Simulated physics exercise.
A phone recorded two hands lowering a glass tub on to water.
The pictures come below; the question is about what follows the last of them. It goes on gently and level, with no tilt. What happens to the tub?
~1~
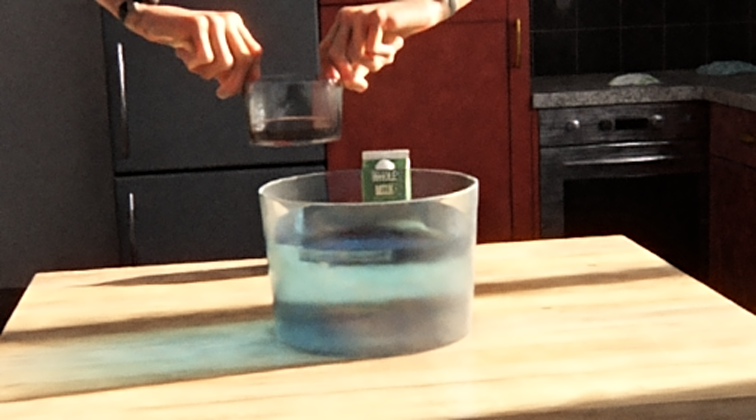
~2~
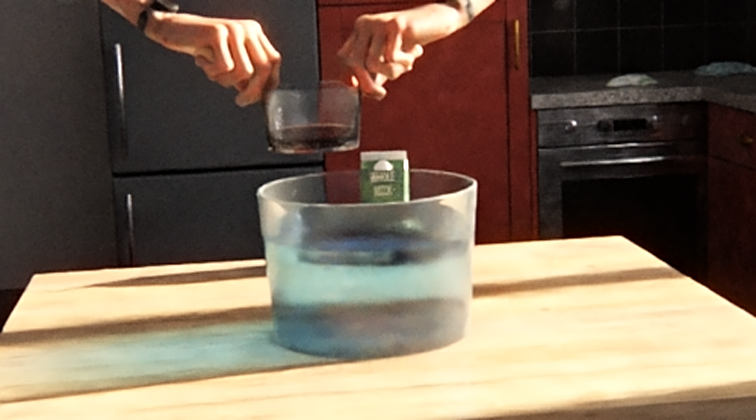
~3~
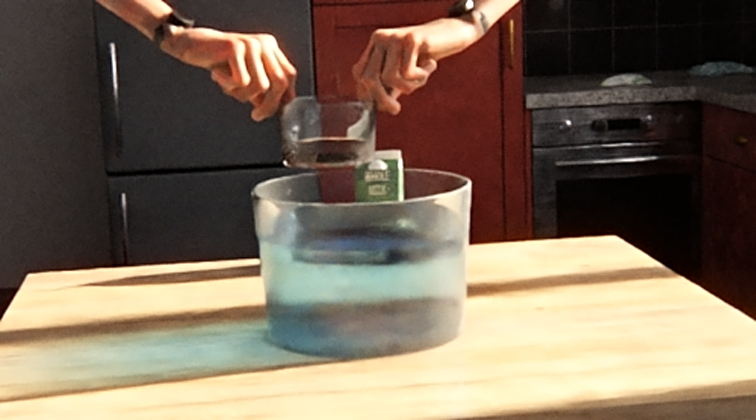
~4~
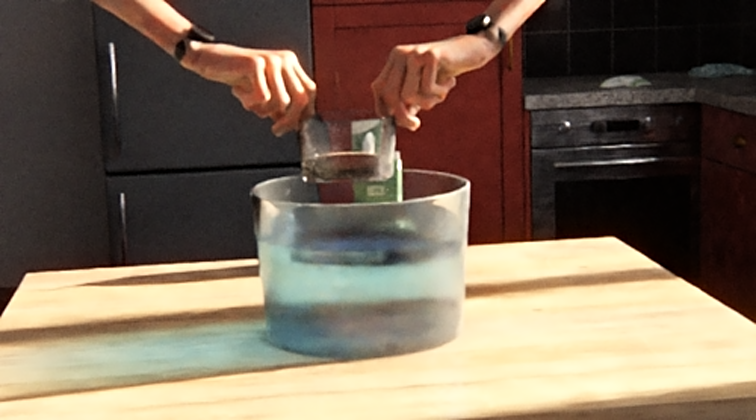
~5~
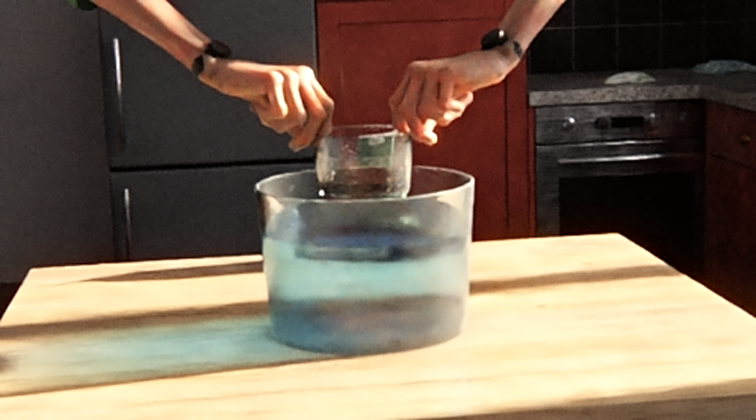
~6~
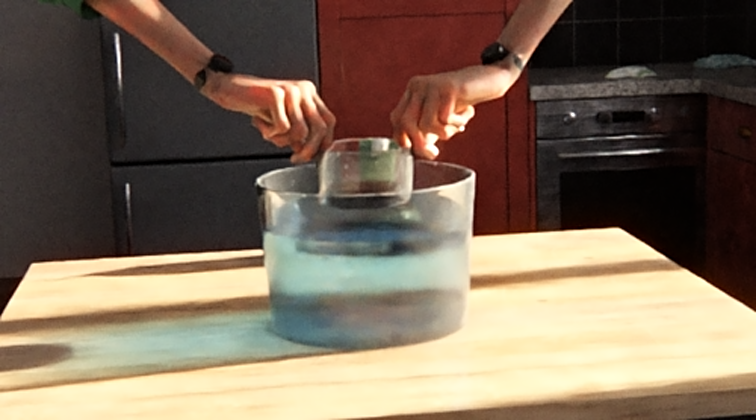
Once free, it rides on the surface.
Soon after, the tub dips into the water.
Later, it bobs and steadies.
In the end, the tub floats with about half of its side showing.
